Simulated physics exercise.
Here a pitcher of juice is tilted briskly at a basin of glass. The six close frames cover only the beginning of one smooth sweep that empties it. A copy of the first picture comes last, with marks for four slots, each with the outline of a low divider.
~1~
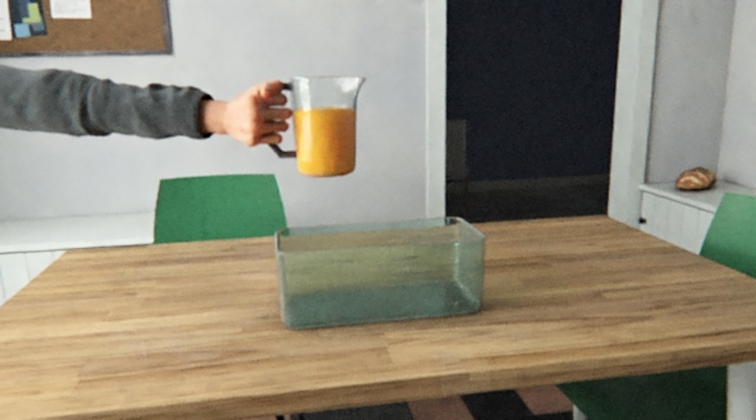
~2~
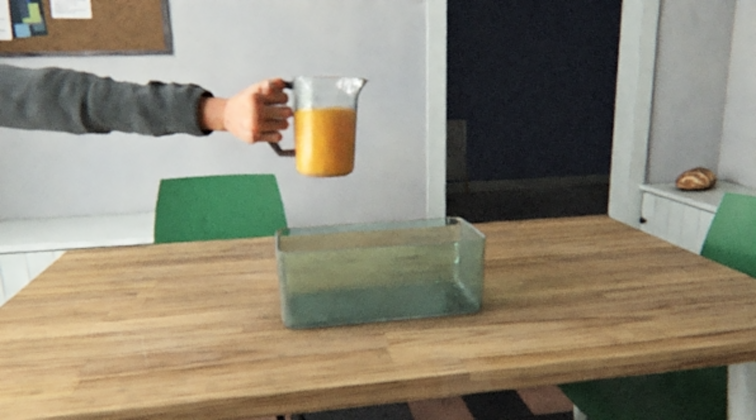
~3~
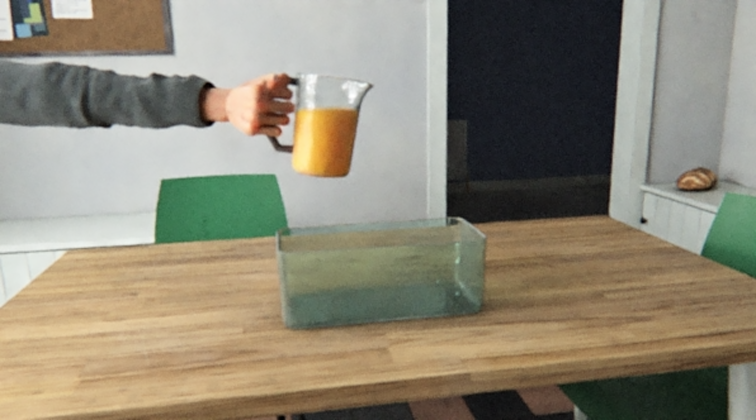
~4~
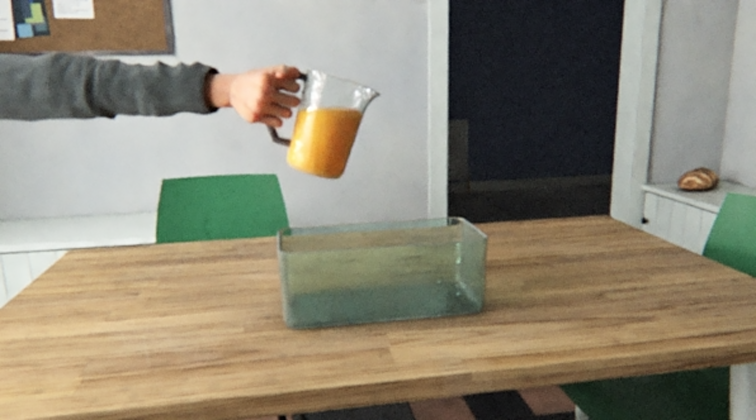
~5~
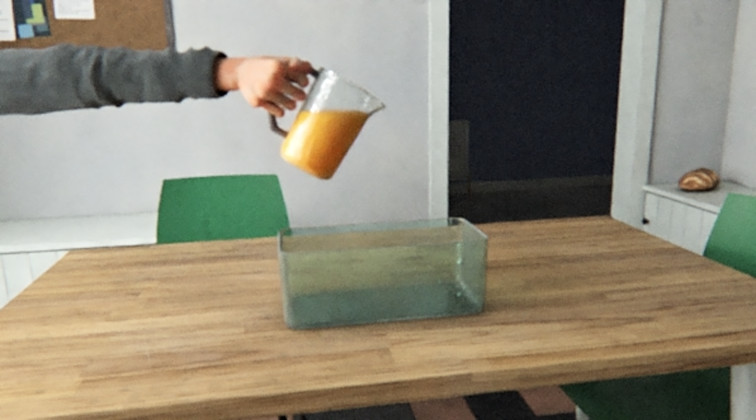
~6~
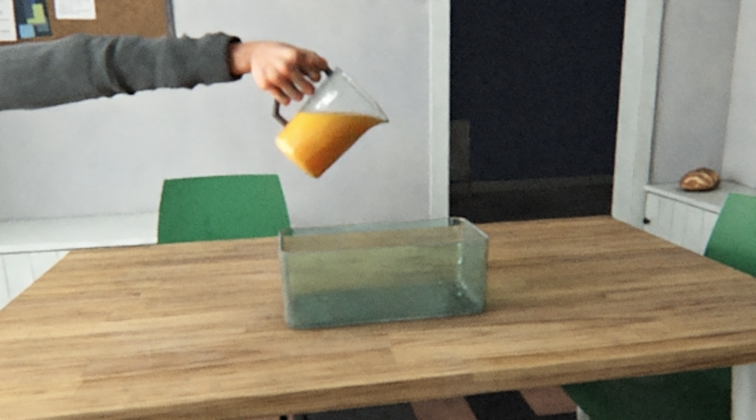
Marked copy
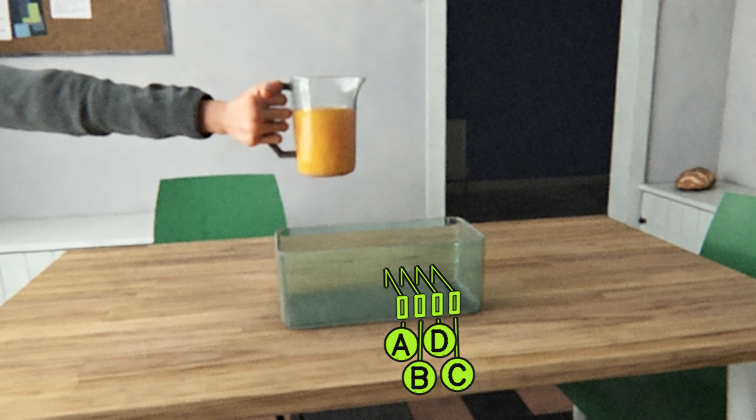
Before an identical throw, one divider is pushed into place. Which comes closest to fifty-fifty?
Slot D.
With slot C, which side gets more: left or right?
More ends on the left.
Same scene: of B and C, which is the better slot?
B it is.
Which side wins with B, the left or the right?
The right side.
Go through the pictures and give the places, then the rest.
In the first frame, upright, lip at (365, 78); basin from (283, 327) to (481, 309); nothing has left yet.
In the second frame, tipped about 2°, lip at (367, 80); nothing has left yet.
In the third frame, tipped about 8°, lip at (372, 85); nothing has left yet.
In the fourth frame, tipped about 18°, lip at (379, 94); nothing has left yet.
In the fifth frame, tipped about 31°, lip at (385, 106); nothing has left yet.
In the sixth frame, tipped about 45°, lip at (388, 121); nothing has left yet.
In lime, A at (403, 322); B at (420, 321); C at (455, 318); D at (438, 319).
If A is chosen, about 13 % ends left of the wall and 84 % right of it; 3 % is lost outside.
If B is chosen, about 18 % ends left of the wall and 80 % right of it.
If C is chosen, about 87 % ends left of the wall and 8 % right of it; 4 % is lost outside.
If D is chosen, about 52 % ends left of the wall and 45 % right of it.
